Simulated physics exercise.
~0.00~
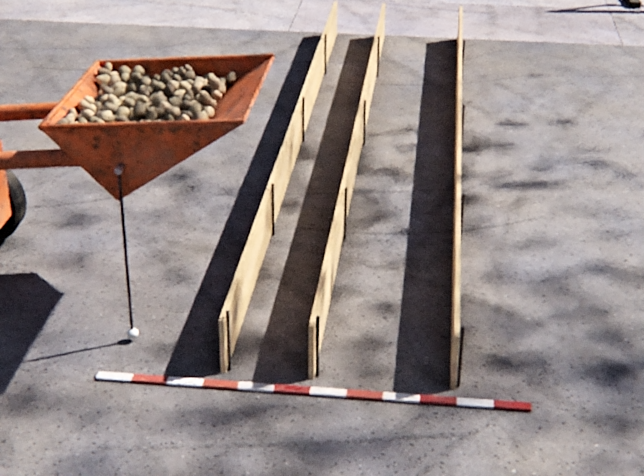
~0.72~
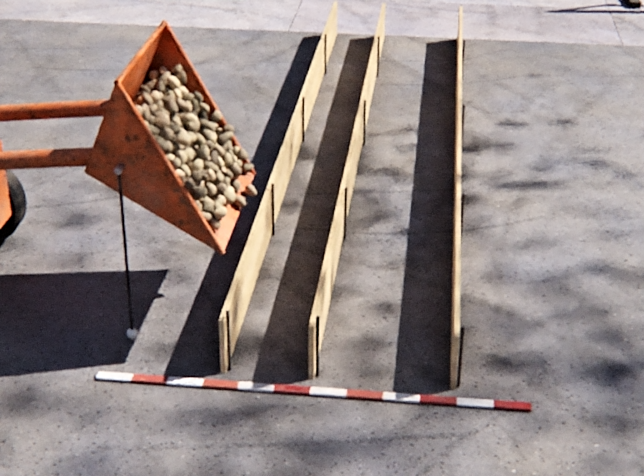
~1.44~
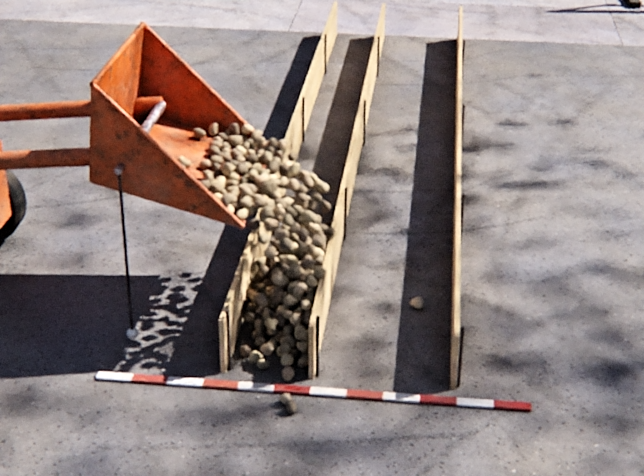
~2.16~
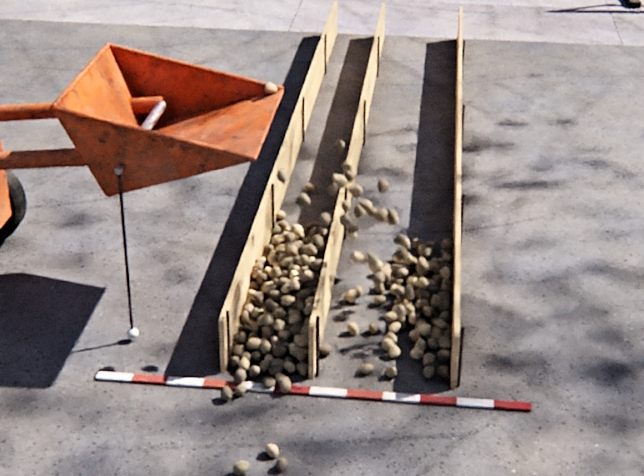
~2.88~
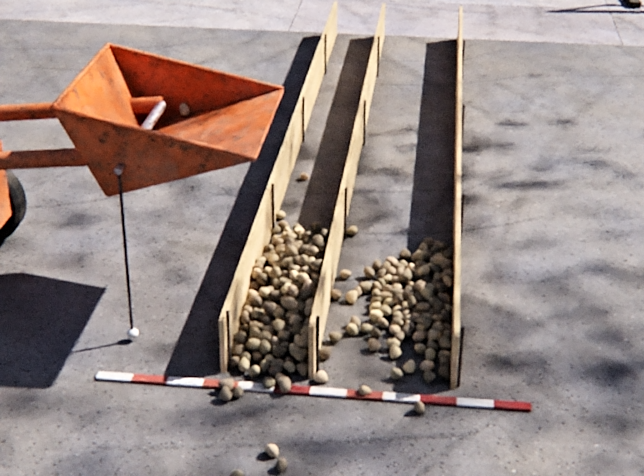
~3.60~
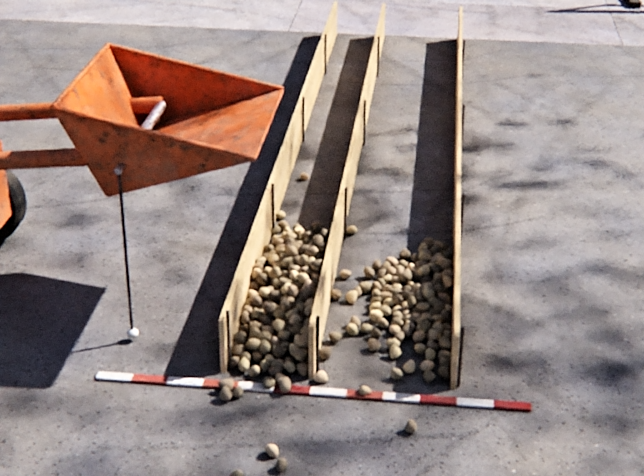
An orange loader bucket full of smooth, rounded stones tipped down to the right and poured them between wooden boards, then swung back up empty, leaving a larger heap in the near bay, a smaller one beyond, and a few strays in front.
